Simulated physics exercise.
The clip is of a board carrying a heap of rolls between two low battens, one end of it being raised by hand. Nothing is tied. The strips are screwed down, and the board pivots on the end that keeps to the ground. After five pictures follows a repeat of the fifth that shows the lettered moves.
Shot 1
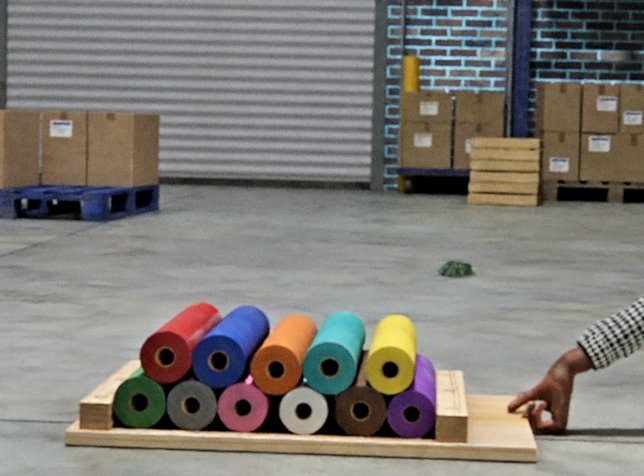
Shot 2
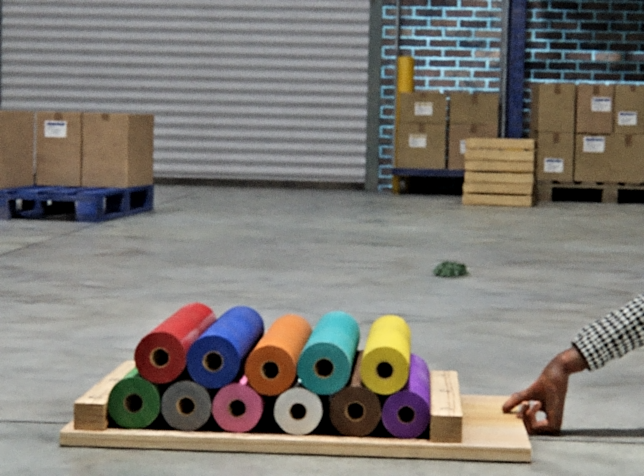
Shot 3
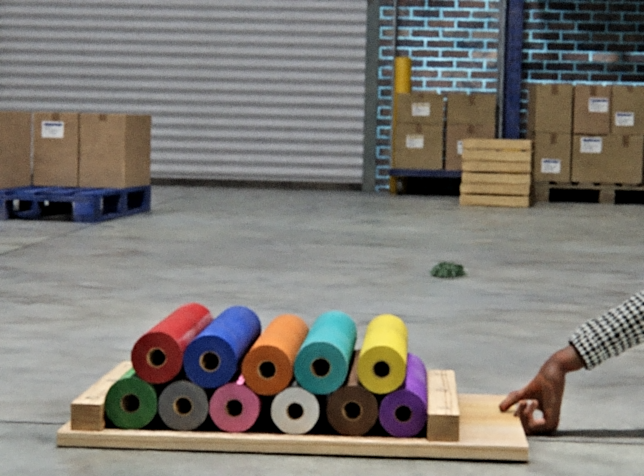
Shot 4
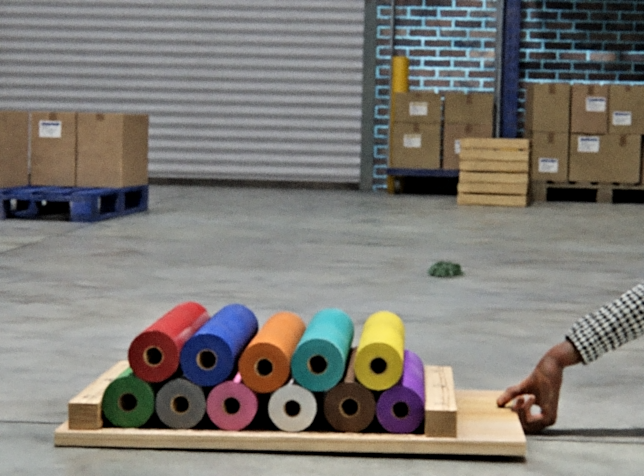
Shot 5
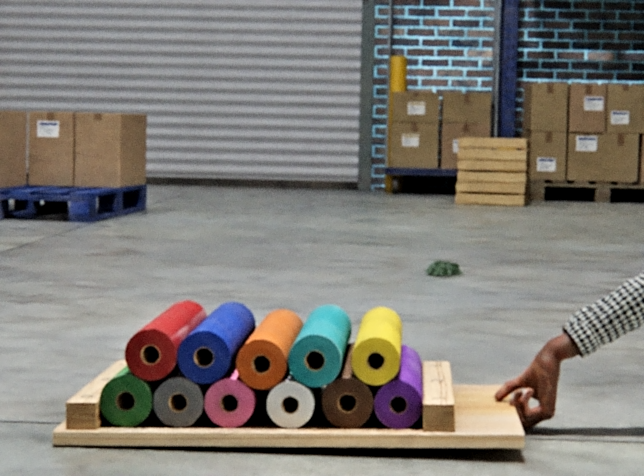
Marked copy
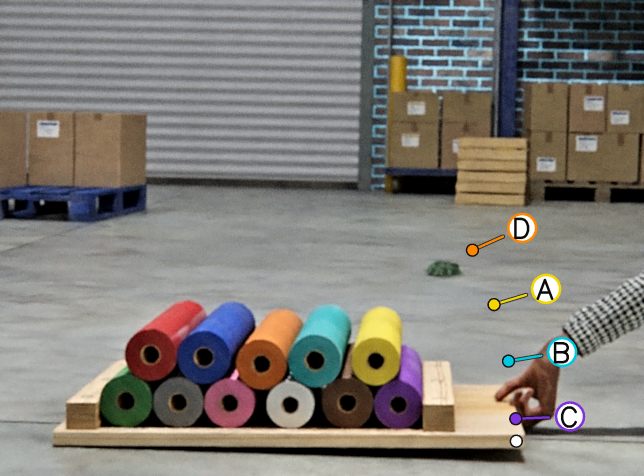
A wooden board stacked with two rows of colourful rolls barely moved on the warehouse floor while a hand stayed at its right end, and the rolls kept their places between the wooden strips.
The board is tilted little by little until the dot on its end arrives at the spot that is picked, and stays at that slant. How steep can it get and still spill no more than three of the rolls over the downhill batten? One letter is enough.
Mark A is as high as it can go.
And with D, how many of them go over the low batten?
With D, four.
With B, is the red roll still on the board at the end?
Yes, with B.
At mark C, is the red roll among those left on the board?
Yes, with C.
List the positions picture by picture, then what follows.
The first frame shows blue roll (219, 361); turquoise roll (329, 367); yellow roll (390, 370).
The second frame shows yellow roll (385, 370); red roll (160, 357).
The third frame shows board (302, 406); brown roll (353, 411); purple roll (403, 414); orange roll (268, 370).
The fourth frame shows board (299, 403); green roll (128, 402); grey roll (181, 404).
The fifth frame shows board (297, 400); green roll (126, 401); grey roll (179, 402).
On the marked copy, A at (494, 305); B at (508, 361); C at (516, 419); D at (473, 250); the white dot at (516, 441).
Taking A. A third of the way, board at 14°.
Two thirds of the way, board at 19°.
When it is over, board at 19°, none over the low batten.
As for the rest, B none over the low batten; C none over the low batten; D four over the low batten (orange, blue, turquoise, red).
